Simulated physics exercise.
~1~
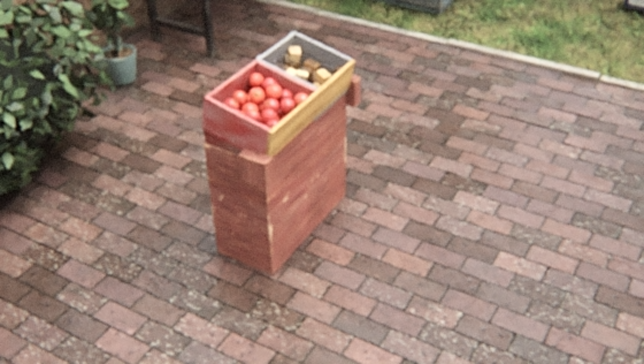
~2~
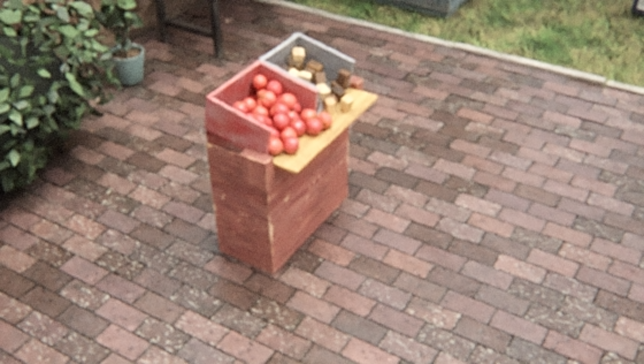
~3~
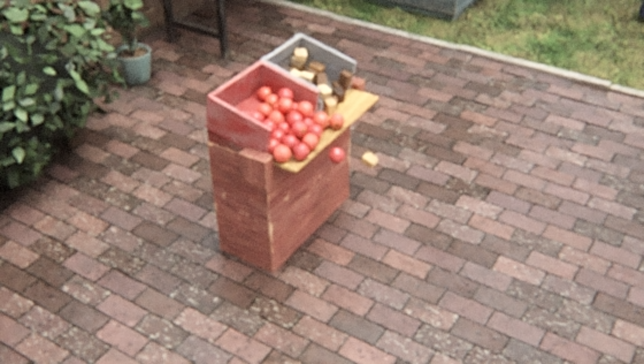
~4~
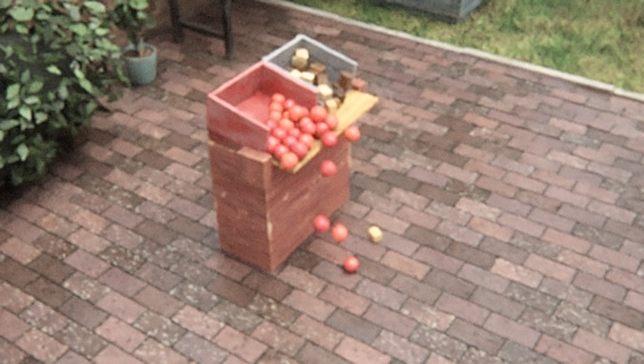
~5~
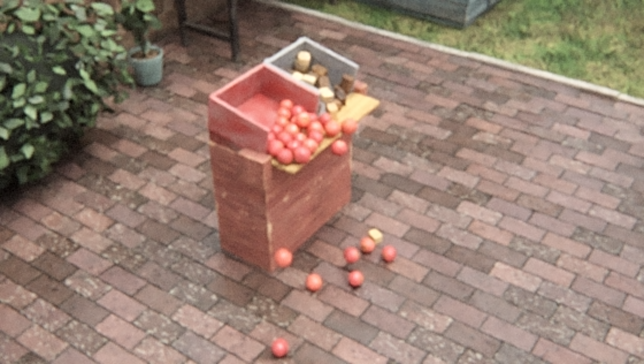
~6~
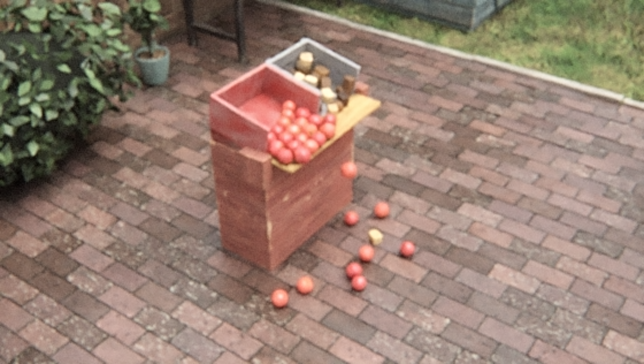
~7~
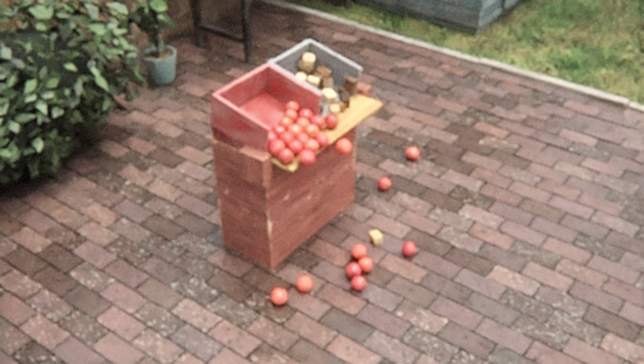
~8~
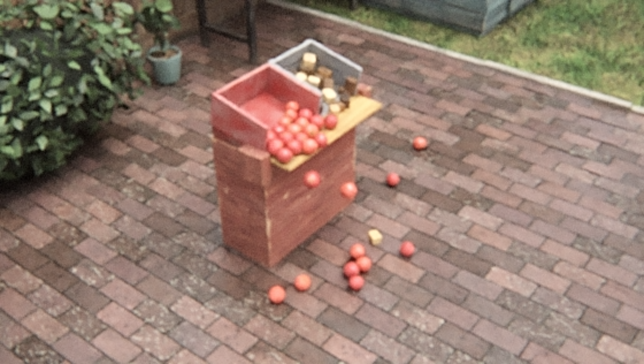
On a brick patio, a flap lowers and some tomatoes and one block fall out.
